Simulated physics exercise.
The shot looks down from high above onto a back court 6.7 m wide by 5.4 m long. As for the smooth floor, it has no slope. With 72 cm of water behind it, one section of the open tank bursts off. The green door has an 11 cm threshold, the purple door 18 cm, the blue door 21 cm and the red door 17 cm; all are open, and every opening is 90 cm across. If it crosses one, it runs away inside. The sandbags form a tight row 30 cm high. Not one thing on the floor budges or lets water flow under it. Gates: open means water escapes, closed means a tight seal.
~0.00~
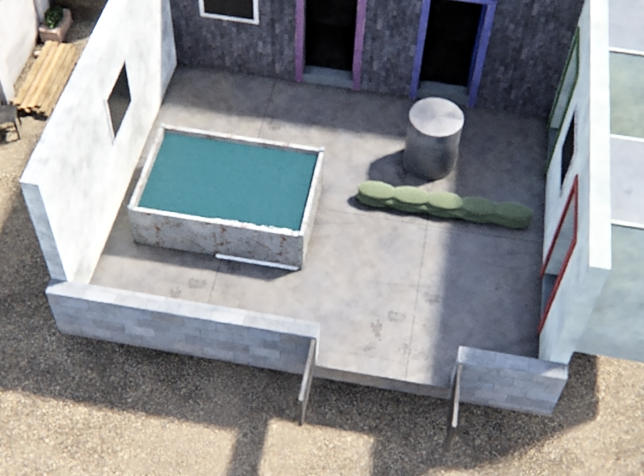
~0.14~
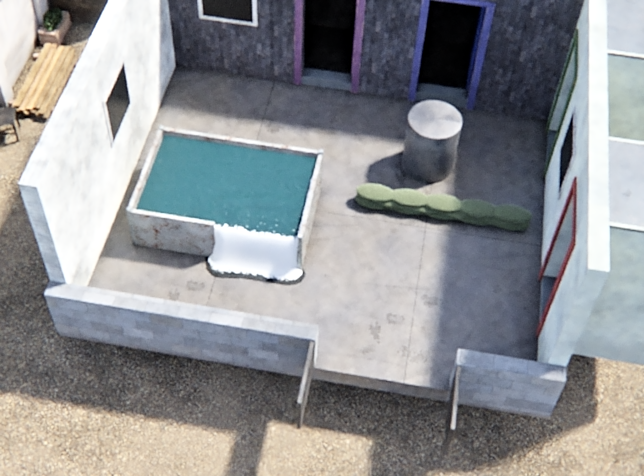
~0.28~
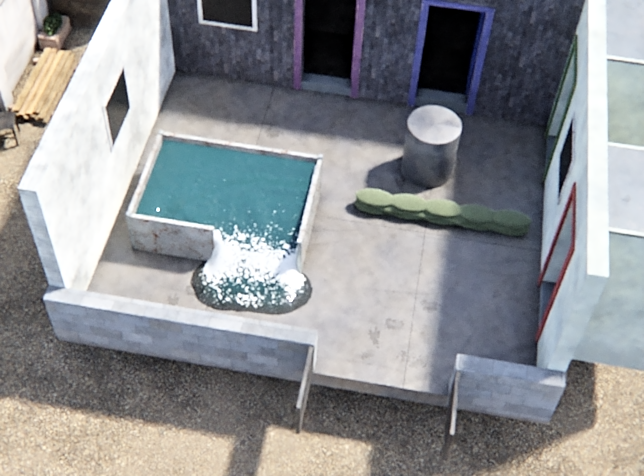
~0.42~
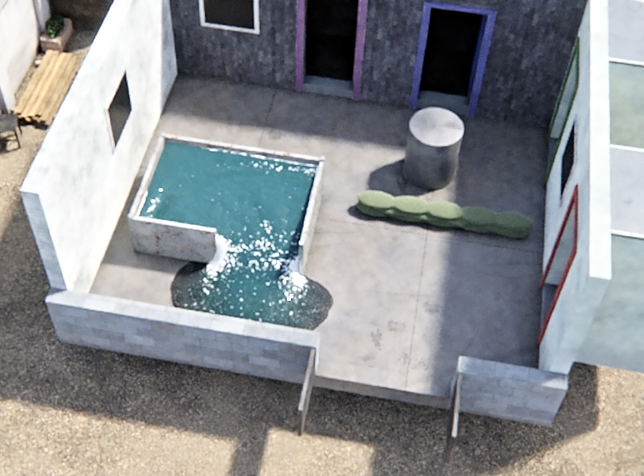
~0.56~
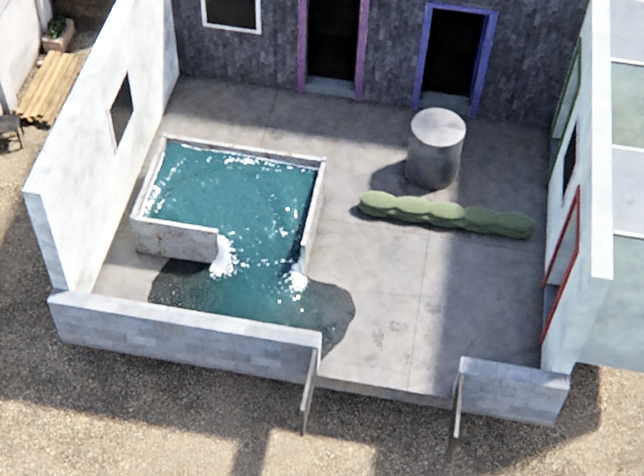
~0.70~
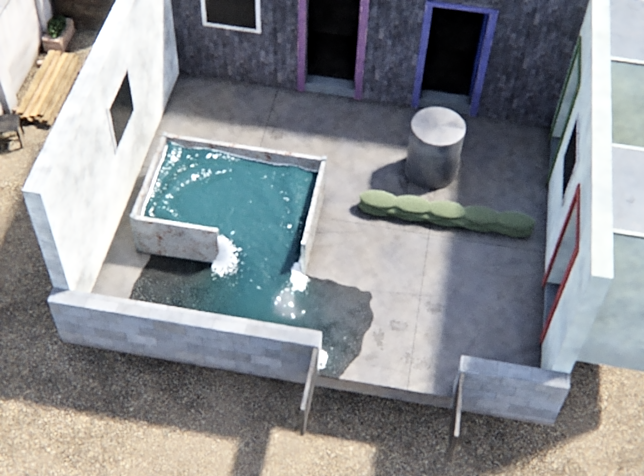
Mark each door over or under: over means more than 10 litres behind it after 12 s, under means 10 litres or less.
Green door under, purple door under, blue door under, red door under.
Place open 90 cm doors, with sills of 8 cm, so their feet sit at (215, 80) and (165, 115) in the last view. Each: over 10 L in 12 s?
In that order: Past it, below.
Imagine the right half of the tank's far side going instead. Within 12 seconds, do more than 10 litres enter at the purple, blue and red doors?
Against that limit: Purple past it, blue below, red not over.
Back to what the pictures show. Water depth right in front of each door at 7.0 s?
Door by door in cm, green shows 3, purple shows 5, blue shows 9, red shows 13.
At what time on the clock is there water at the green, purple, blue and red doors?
Green = 3.6 s, purple = 4.5 s, blue = 5.0 s, red = 2.2 s.
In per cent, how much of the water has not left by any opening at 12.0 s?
About 78 per cent.
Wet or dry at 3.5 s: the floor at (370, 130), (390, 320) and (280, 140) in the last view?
In turn: Still dry, wet, still dry.
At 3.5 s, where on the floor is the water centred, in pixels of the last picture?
Balance point at about (256, 263).
After 1.4 s water covers 20 % of the floor and is deepest (52 cm) near (254, 337); green door not reached, purple door not reached, blue door not reached, red door not reached.
After 2.2 s water covers 35 % of the floor and is deepest (40 cm) near (254, 337); green door not reached, purple door not reached, blue door not reached, red door not reached.
After 3.5 s water covers 50 % of the floor and is deepest (32 cm) near (81, 319); green door not reached, purple door not reached, blue door not reached, red door 16 cm at the sill, 1 L in.
After 7.0 s water covers 85 % of the floor and is deepest (16 cm) near (93, 321); green door 3 cm at the sill, 0 L in, purple door 5 cm at the sill, 0 L in, blue door 9 cm at the sill, 0 L in, red door 13 cm at the sill, 2 L in.
After 12.0 s water covers 95 % of the floor and is deepest (11 cm) near (541, 147); green door 7 cm at the sill, 0 L in, purple door 6 cm at the sill, 0 L in, blue door 9 cm at the sill, 0 L in, red door 8 cm at the sill, 2 L in.
